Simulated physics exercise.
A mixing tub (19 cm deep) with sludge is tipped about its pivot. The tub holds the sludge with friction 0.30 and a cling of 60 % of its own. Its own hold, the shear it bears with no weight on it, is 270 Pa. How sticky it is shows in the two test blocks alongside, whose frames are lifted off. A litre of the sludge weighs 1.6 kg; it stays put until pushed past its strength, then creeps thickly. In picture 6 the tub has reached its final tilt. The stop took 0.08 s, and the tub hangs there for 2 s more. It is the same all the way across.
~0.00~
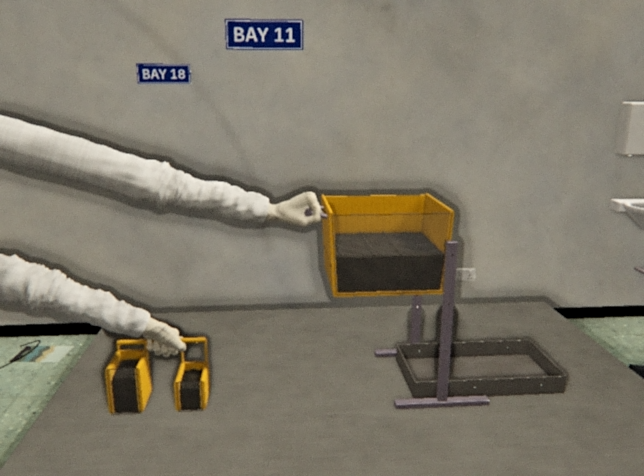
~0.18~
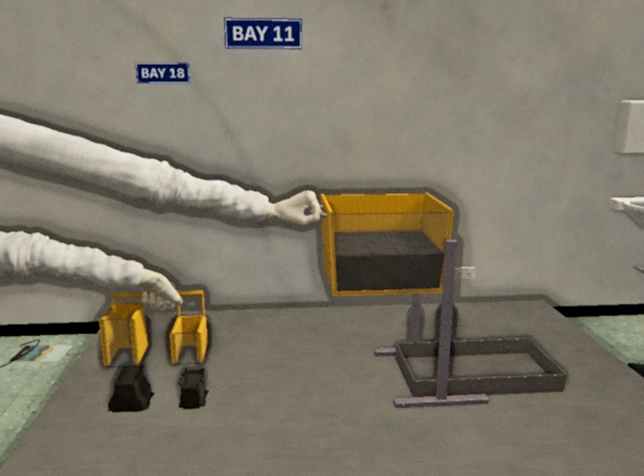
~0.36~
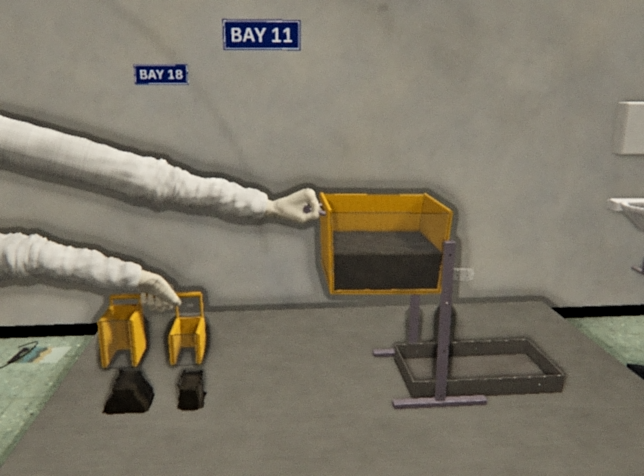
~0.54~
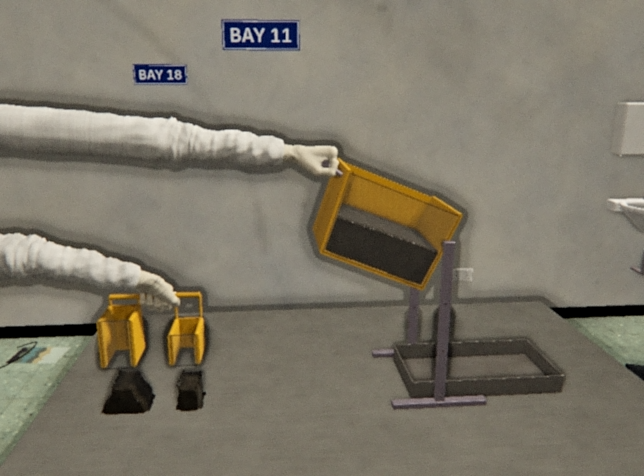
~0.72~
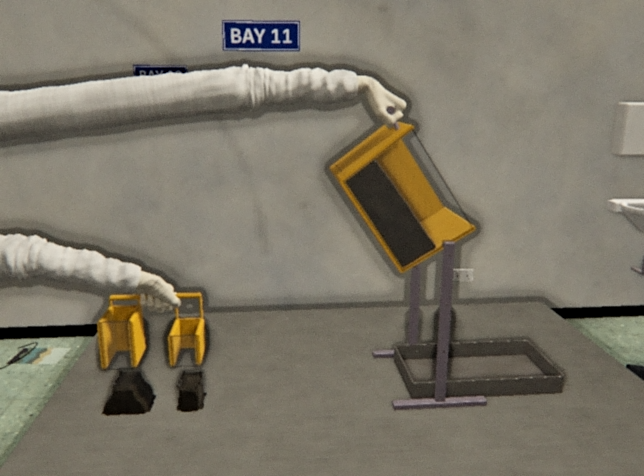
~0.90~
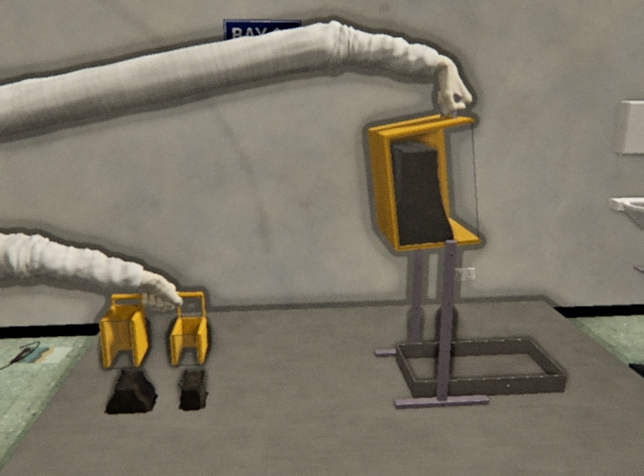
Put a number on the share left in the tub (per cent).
Expect roughly 56 %.
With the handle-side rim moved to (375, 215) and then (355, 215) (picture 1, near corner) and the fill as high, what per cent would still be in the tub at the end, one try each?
In that order: 90 %, 65 %.
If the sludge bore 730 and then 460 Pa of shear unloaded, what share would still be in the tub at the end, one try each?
In turn about 95 %, 65 %.
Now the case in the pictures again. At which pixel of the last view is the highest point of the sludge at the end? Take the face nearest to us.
Near (416, 212).
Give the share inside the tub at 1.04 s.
Near 95 %.
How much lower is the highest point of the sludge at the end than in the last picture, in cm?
About 14 cm.
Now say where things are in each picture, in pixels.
In the first picture, handle-side rim at (333, 214), tilt 0 degrees; highest point of the sludge at (381, 255); test blocks 10 cm, 6.5 cm high (left to right).
In the second picture, handle-side rim at (333, 213), tilt 0 degrees; highest point of the sludge at (380, 254); test blocks 8.2 cm, 6.4 cm high (left to right).
In the third picture, handle-side rim at (332, 212), tilt 1 degrees; highest point of the sludge at (340, 254); test blocks 7.4 cm, 6.3 cm high (left to right).
In the fourth picture, handle-side rim at (352, 173), tilt 22 degrees; highest point of the sludge at (337, 218); test blocks 7.3 cm, 6.3 cm high (left to right).
In the fifth picture, handle-side rim at (413, 129), tilt 56 degrees; highest point of the sludge at (373, 162); test blocks 7.3 cm, 6.3 cm high (left to right).
In the sixth picture, handle-side rim at (472, 123), tilt 83 degrees; highest point of the sludge at (434, 150); test blocks 7.3 cm, 6.3 cm high (left to right).
By 1.04 s, the tub is at 83 degrees and holds 93 %.
By 1.21 s, the tub is at 83 degrees and holds 59 %.
By 1.38 s, the tub is at 83 degrees and holds 56 %.
By 1.55 s, the tub is at 83 degrees and holds 56 %.
By 2.90 s, at the end, the tub is at 83 degrees and holds 56 %.
